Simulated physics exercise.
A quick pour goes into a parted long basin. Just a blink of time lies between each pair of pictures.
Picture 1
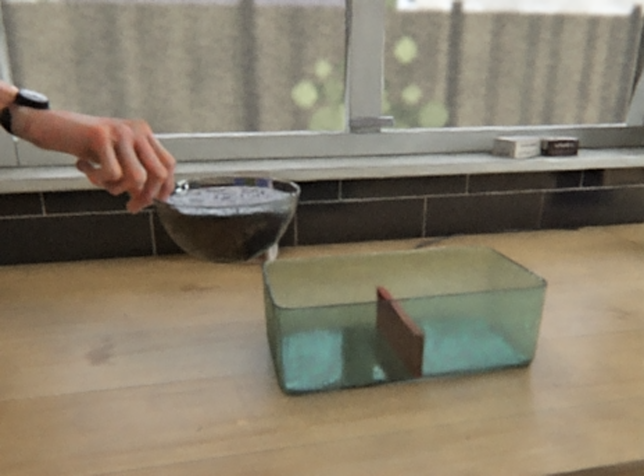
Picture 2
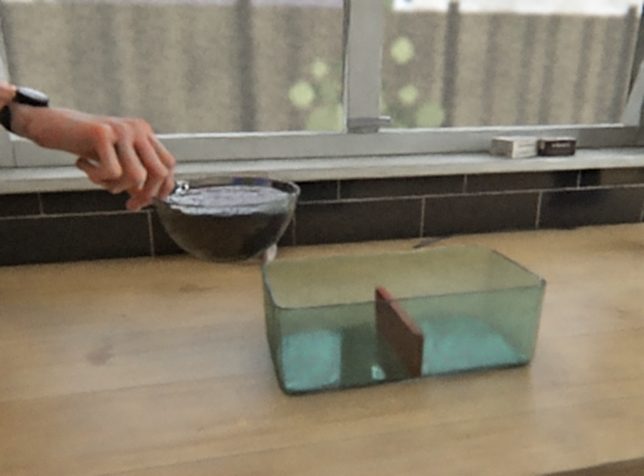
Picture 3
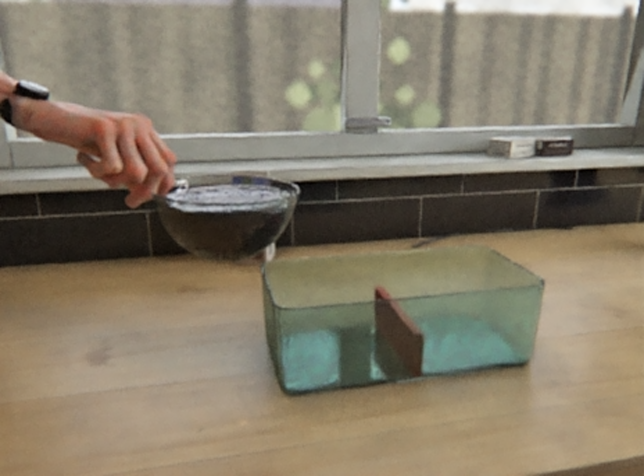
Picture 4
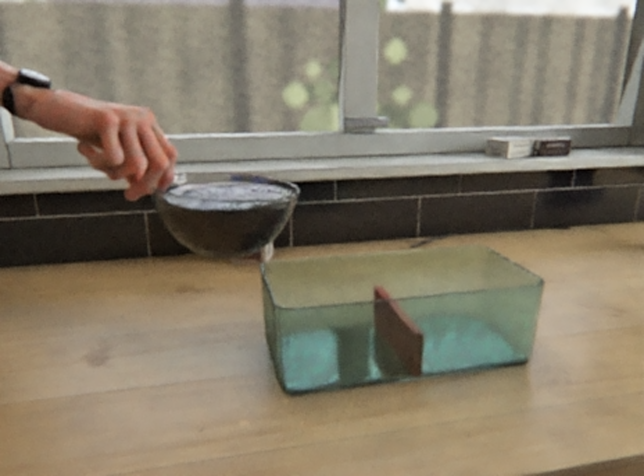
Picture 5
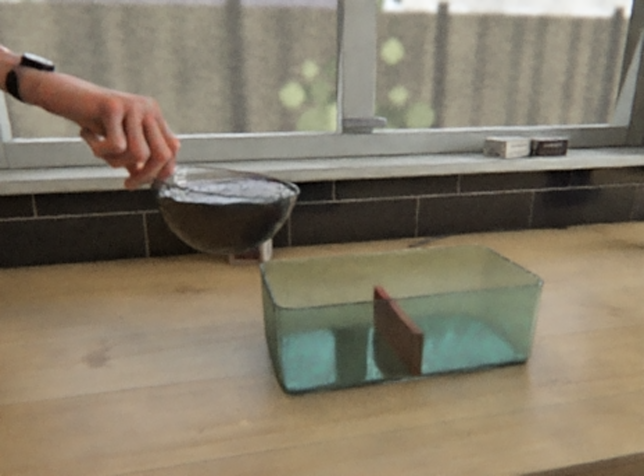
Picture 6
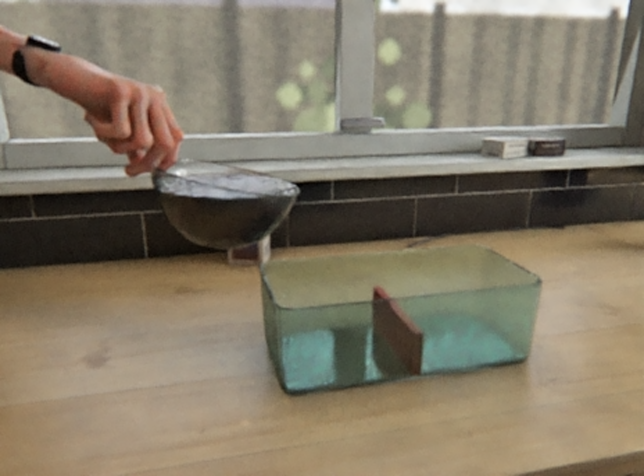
At the start, a hand with a dark wristband holds a glass bowl of dark liquid nearly level, above and left of a greenish clear basin split by a reddish-brown divider. The hand barely moves at first, then rises slightly, gradually tilting the bowl a little toward the right.
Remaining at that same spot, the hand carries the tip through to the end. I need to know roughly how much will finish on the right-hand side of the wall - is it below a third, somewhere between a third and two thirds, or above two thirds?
Expect below a third of it there.
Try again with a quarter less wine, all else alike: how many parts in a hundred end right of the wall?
Something like 10 per cent, give or take.
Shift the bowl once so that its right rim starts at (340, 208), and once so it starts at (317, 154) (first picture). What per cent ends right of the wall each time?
In order: Close to 85 and 75 percent.
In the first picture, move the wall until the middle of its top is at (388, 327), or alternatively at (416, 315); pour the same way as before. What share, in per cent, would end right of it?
Try 1: Some 60 %; try 2: 5 %.
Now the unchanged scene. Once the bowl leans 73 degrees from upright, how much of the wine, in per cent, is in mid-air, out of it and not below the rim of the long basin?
45 per cent.
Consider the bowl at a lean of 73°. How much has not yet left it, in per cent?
Near 40 percent is still in there.
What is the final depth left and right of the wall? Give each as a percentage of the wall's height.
Left side: Approx. 40 %; right side: Approx. 10 %.
A moment on, the bowl is tipped part way and 39 per cent is still to pour, 16 is left of the wall and 0 right of it.
Next, the bowl is tipped right over and 0 per cent is still to pour, 73 is left of the wall and 20 right of it.
Then the bowl is tipped right over and 0 per cent is still to pour, 78 is left of the wall and 20 right of it.
Later the bowl is tipped right over and 0 per cent is still to pour, 78 is left of the wall and 20 right of it.
At rest 78 per cent lies left of the wall, 20 right of it and 2 outside.
